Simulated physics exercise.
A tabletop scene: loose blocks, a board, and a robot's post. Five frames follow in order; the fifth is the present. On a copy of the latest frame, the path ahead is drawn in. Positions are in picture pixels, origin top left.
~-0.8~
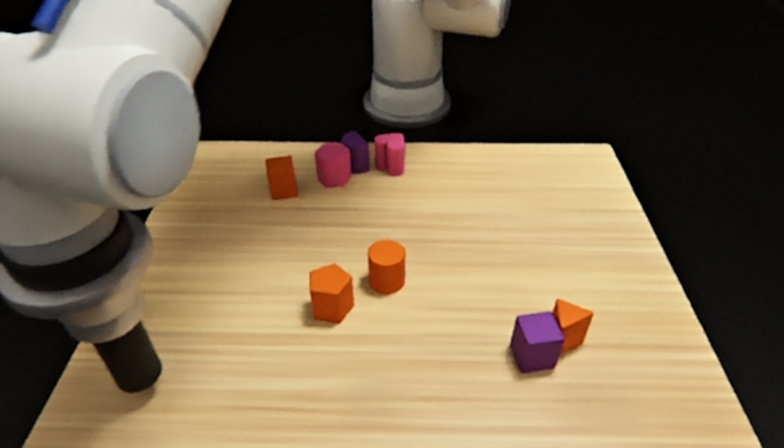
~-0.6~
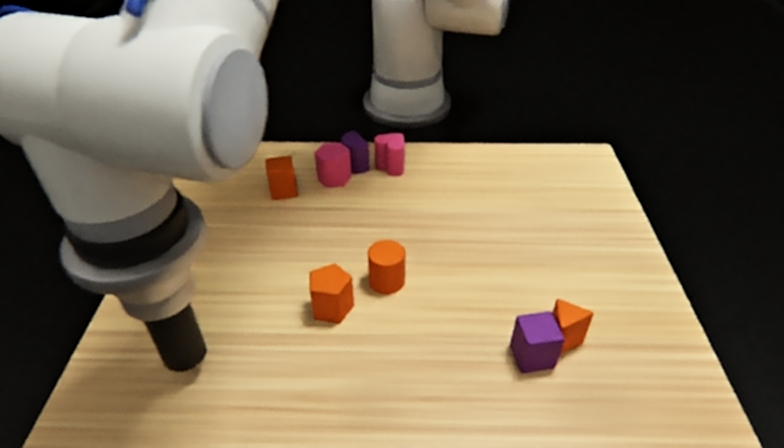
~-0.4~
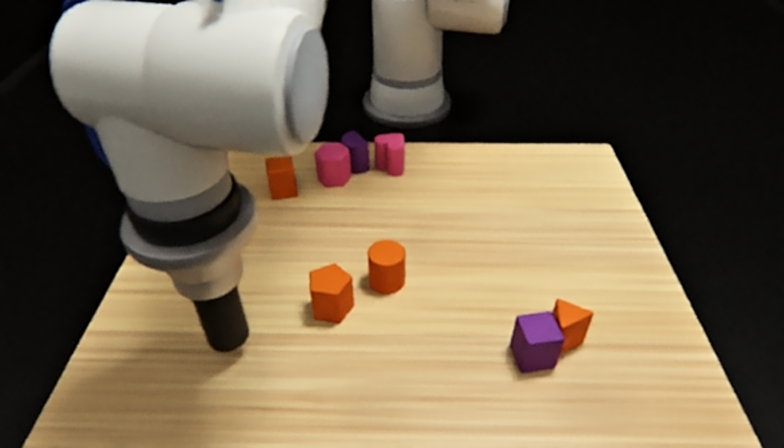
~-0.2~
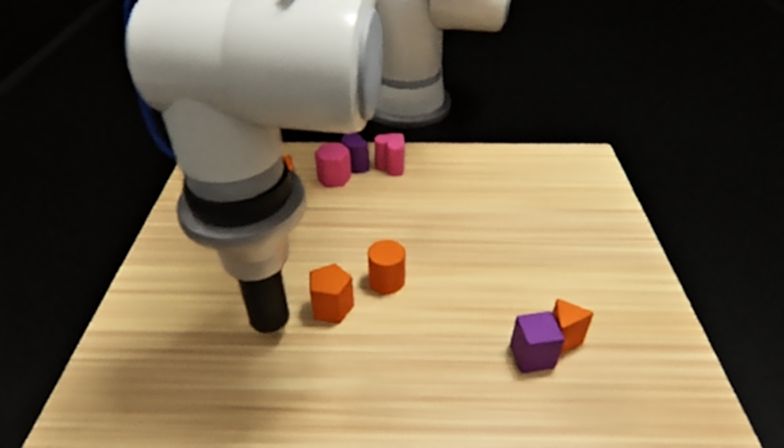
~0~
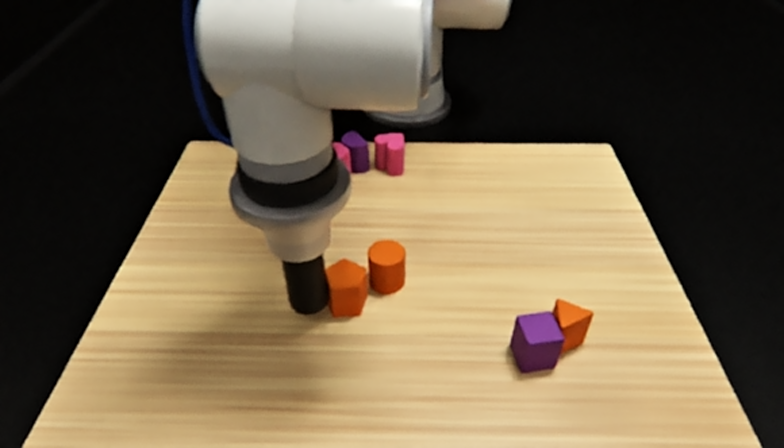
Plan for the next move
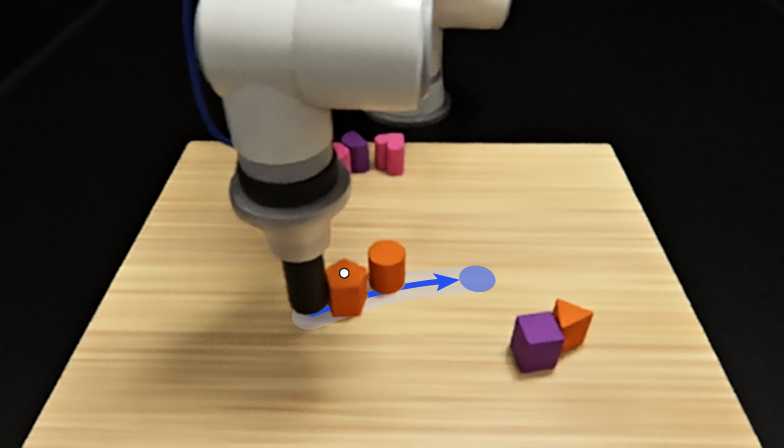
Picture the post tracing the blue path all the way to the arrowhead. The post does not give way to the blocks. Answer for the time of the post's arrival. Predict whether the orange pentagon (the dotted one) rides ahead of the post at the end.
I think the post keeps pushing the orange pentagon along right to the end.
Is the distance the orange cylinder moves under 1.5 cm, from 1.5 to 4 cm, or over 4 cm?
By the end of the path, it will have gone past 4 cm.
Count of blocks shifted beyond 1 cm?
My prediction: Two blocks.
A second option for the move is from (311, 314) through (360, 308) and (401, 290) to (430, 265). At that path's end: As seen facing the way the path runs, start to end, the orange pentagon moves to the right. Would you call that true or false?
That claim is true.
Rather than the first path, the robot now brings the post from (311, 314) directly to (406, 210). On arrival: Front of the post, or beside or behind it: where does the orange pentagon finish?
Beside or behind, I predict.
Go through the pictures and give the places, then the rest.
The first picture shows tip of the post at (140, 374), middles of tops, orange pentagon at (329, 278), orange cylinder at (387, 251).
The second picture shows post at (185, 354), nothing pushed.
The third picture shows post at (229, 335), nothing pushed.
The fourth picture shows post at (270, 318), nothing pushed.
The fifth picture shows post at (309, 300), orange pentagon at (344, 273), orange cylinder at (387, 251).
The line goes from (311, 314) via (367, 295) and (422, 284), ending at (477, 279); the dot is on the orange pentagon.
On the path given first. One third of the way, post at (367, 282); orange pentagon at (404, 262), turned 15° clockwise; orange cylinder at (421, 237).
Two thirds of the way, post at (423, 270); orange pentagon at (462, 256), turned 35° clockwise; orange cylinder at (436, 231).
At the end, post at (479, 265); orange pentagon at (520, 253), turned 40° clockwise; orange cylinder at (447, 226).
